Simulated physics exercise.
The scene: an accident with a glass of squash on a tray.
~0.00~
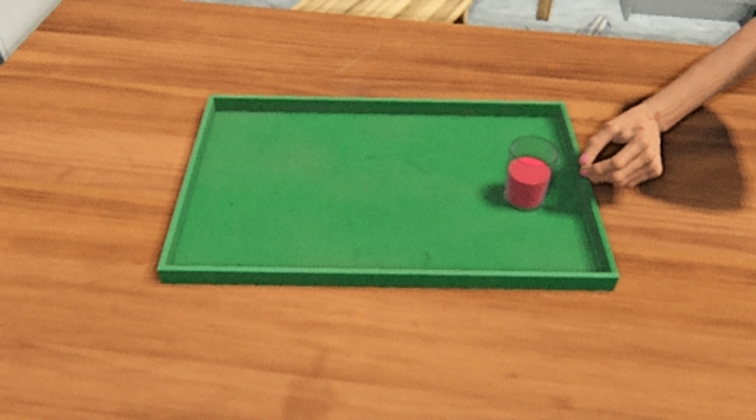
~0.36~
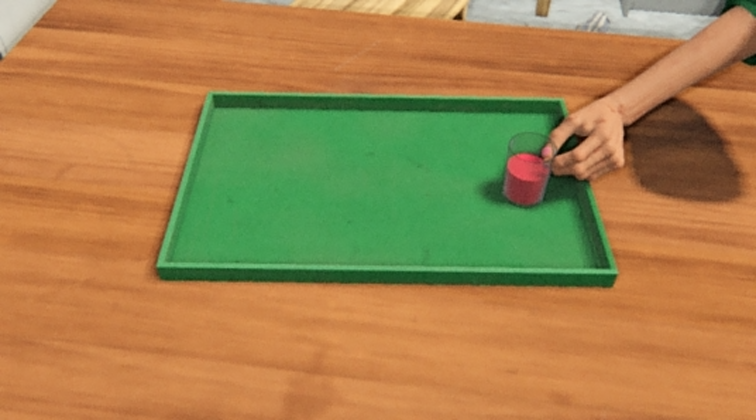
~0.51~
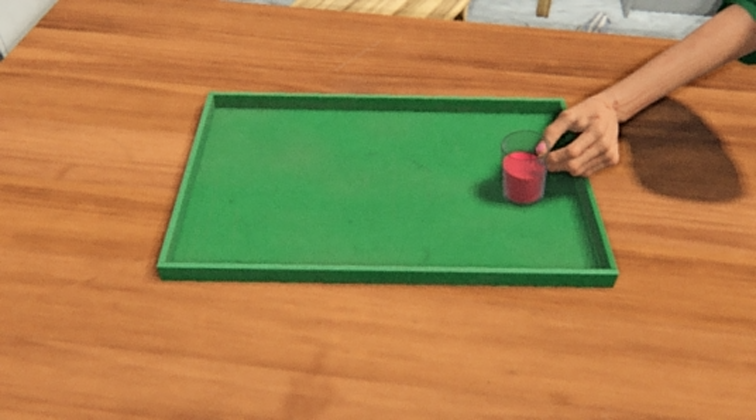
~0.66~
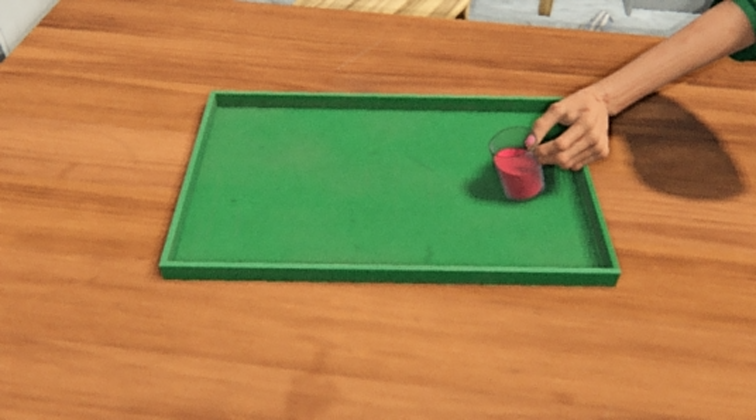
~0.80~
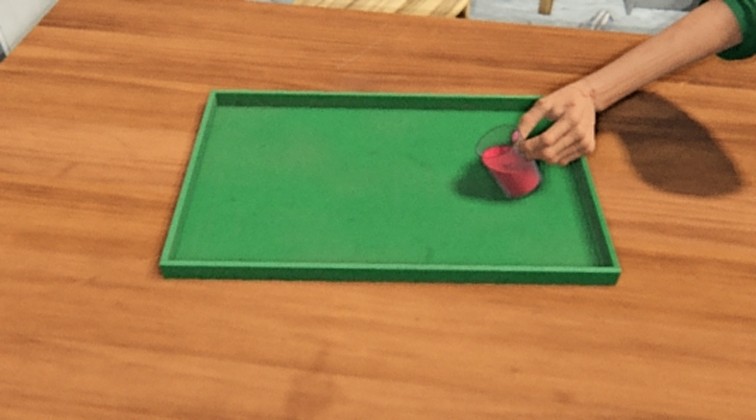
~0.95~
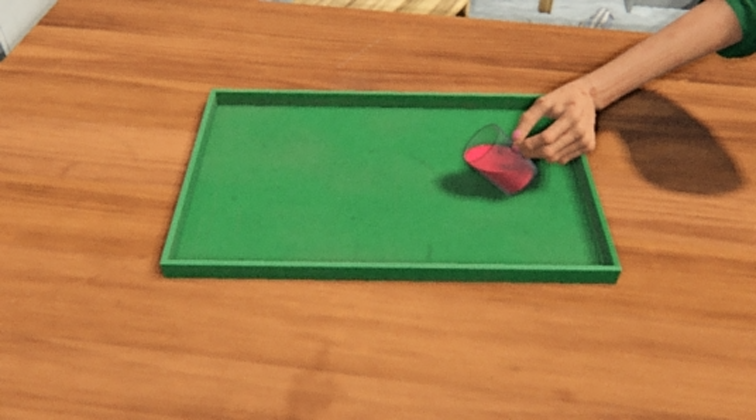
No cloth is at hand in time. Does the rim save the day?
The squash keeps within the tray.
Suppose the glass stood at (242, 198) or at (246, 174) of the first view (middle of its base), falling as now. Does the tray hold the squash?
One: It wets the top as well. Two: It gets out on to the top.
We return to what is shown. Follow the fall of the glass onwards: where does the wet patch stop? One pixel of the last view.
Close to (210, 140).
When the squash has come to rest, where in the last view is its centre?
Around (294, 167).
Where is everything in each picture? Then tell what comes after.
In the first picture, it stands upright; glass (529, 174) about half full; tray (371, 268).
In the second picture, it is being nudged; glass about half full, surface at (528, 168).
In the third picture, it is being nudged; glass (525, 168) about half full.
In the fourth picture, it is being nudged; glass (519, 164) tipped 20°; tray (372, 263).
In the fifth picture, it is being nudged; glass (510, 161) tipped 35°.
In the sixth picture, it is falling; glass (500, 161) tipped 45°.
By 1.5 s, the glass lies in the tray; the puddle covers about as much as a plate; the top is dry.
By 2.3 s, the puddle covers about as much as a tray; the top is dry.
By 3.6 s, the puddle covers about as much as a tray; the top is dry.
